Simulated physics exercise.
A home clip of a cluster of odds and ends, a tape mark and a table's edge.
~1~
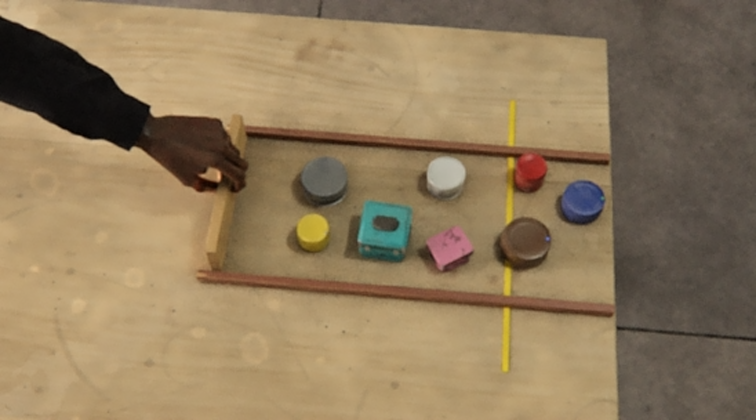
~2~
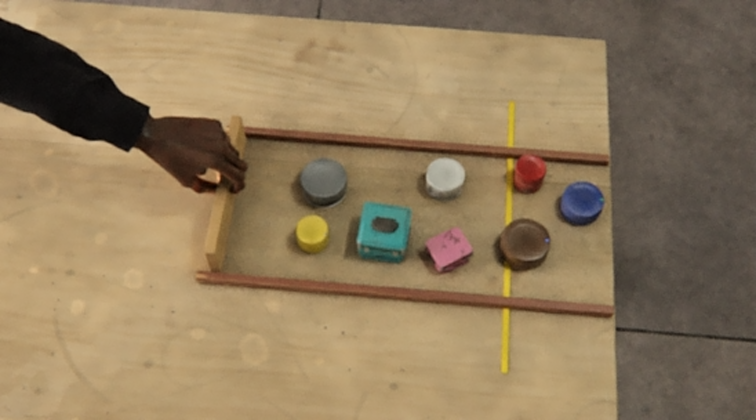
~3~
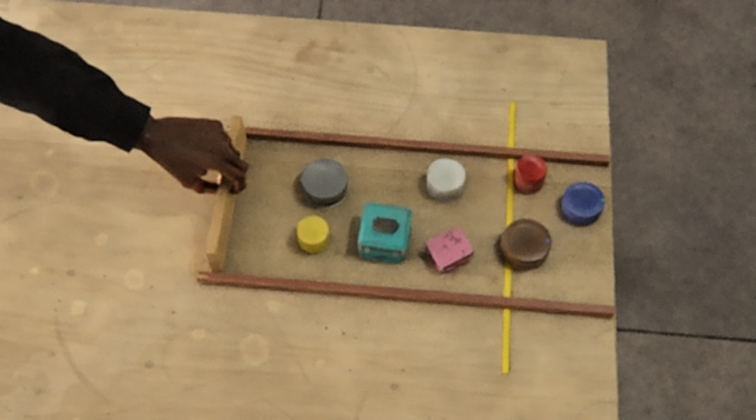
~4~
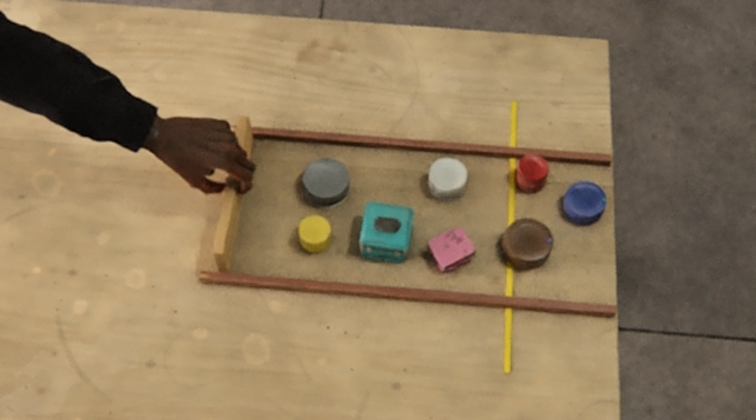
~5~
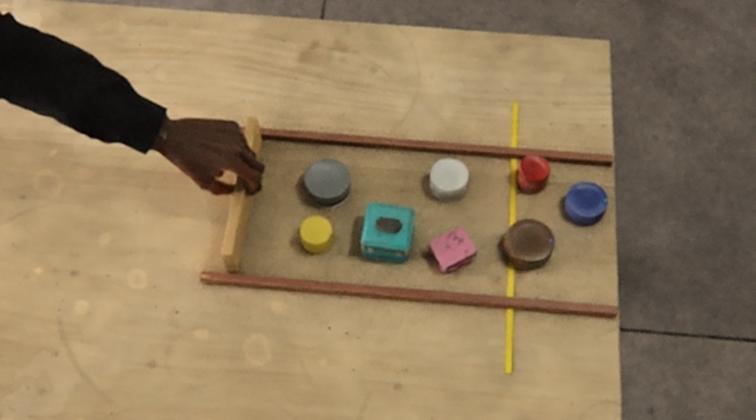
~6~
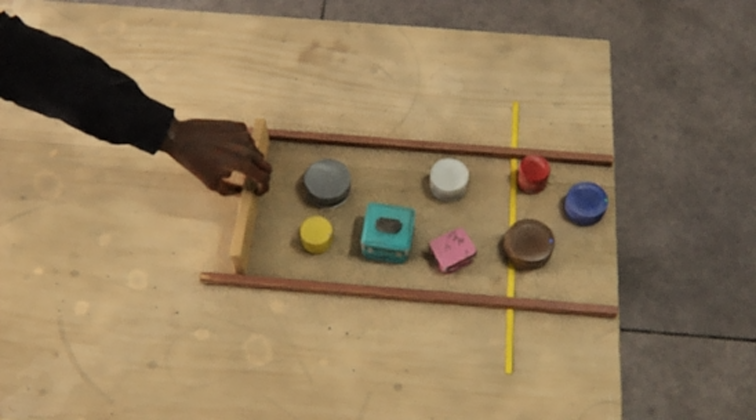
A hand slides a wooden board slightly right toward scattered lids, tins and small boxes.
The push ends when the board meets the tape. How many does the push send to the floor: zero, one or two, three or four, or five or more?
In the end the number that fall off is one or two.
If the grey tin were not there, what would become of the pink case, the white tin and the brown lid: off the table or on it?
The pink case survives; the white tin holds on; the brown lid goes over.
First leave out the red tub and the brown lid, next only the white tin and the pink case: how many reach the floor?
Fallen: 0, and 0 in the other try.
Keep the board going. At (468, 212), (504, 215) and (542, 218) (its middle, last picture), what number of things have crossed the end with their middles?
The counts: 0, 1 and 2.
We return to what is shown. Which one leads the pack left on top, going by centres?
Foremost is the pink case.
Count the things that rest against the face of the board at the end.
The number is 3.
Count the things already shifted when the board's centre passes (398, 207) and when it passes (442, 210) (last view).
The counts are 6 and 6.
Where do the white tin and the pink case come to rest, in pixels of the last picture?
The white tin at (533, 170), the pink case at (611, 249).
Early on, none off yet; blue lid at rest near (586, 204); red tub at rest near (533, 175); brown lid at rest near (529, 244).
A while later, none off yet; blue lid at rest near (586, 204); red tub at rest near (533, 175); brown lid travelled about its own width near (575, 241).
Finally, the number that fall off is one or two; lost, brown lid.
